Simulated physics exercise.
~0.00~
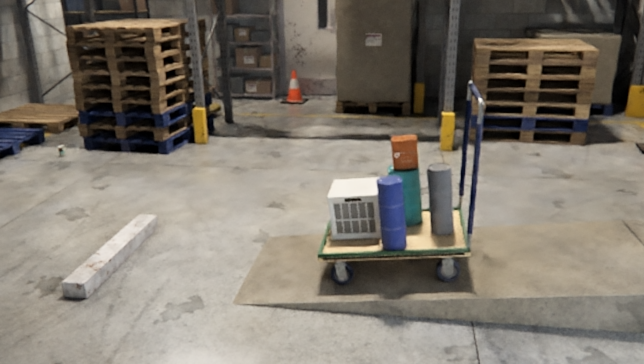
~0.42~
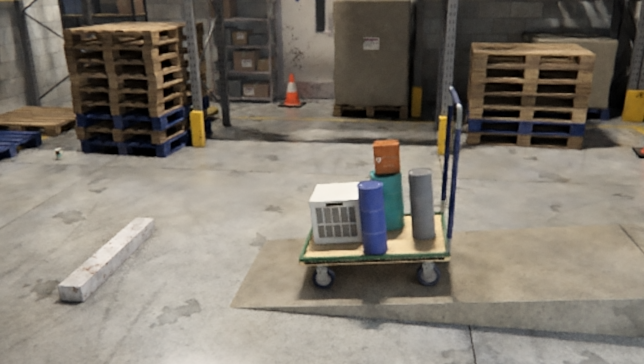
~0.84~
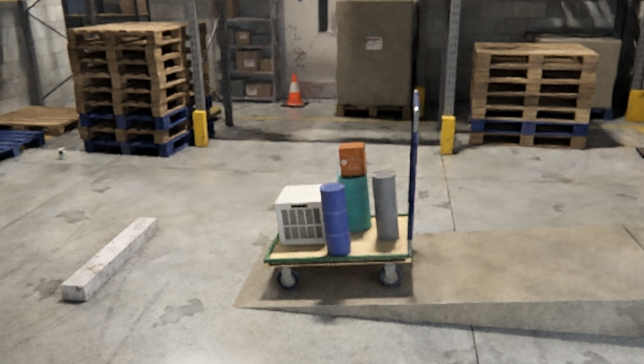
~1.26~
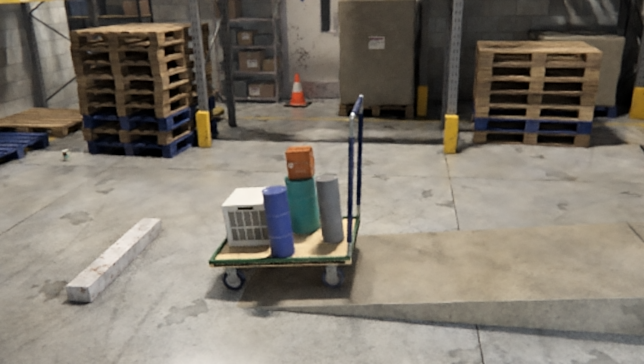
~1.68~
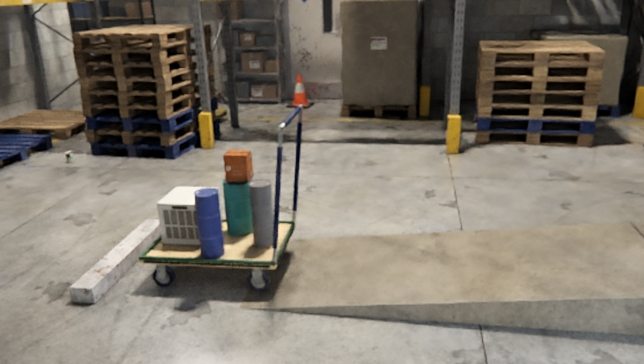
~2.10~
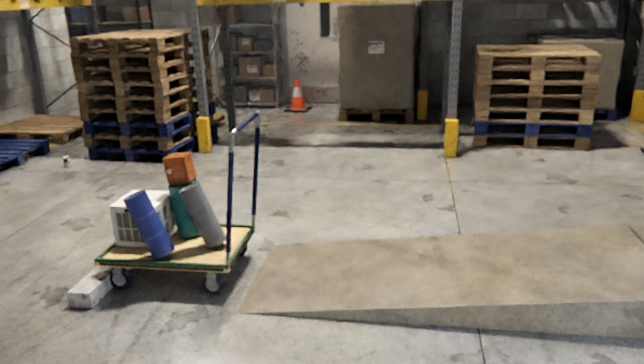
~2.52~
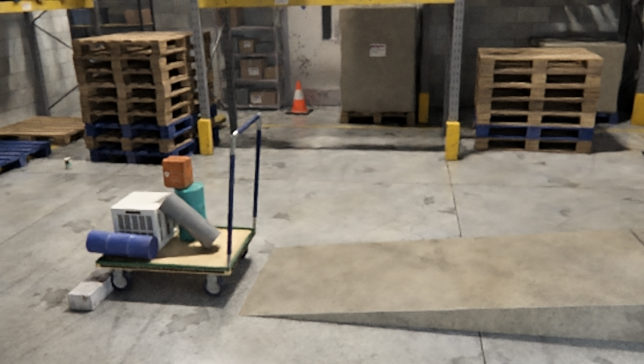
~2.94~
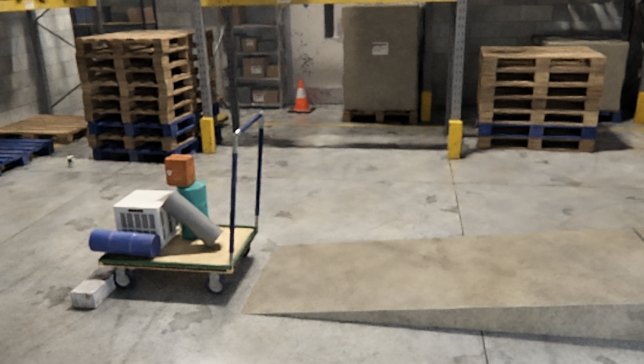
A flat trolley with a blue handle rolls left down a low ramp in a warehouse, seen from slightly above and from the side, with stacked pallets and an orange cone behind. It carries a white crate at the left, blue and grey canisters, and an orange box atop a turquoise canister. Everything rides upright across the flat floor until the trolley stops at a pale kerb. The blue and grey canisters tip left, and the blue one drops onto its side at the deck's edge. The grey one ends leaning steeply, while the orange box stays upright on the standing turquoise canister.
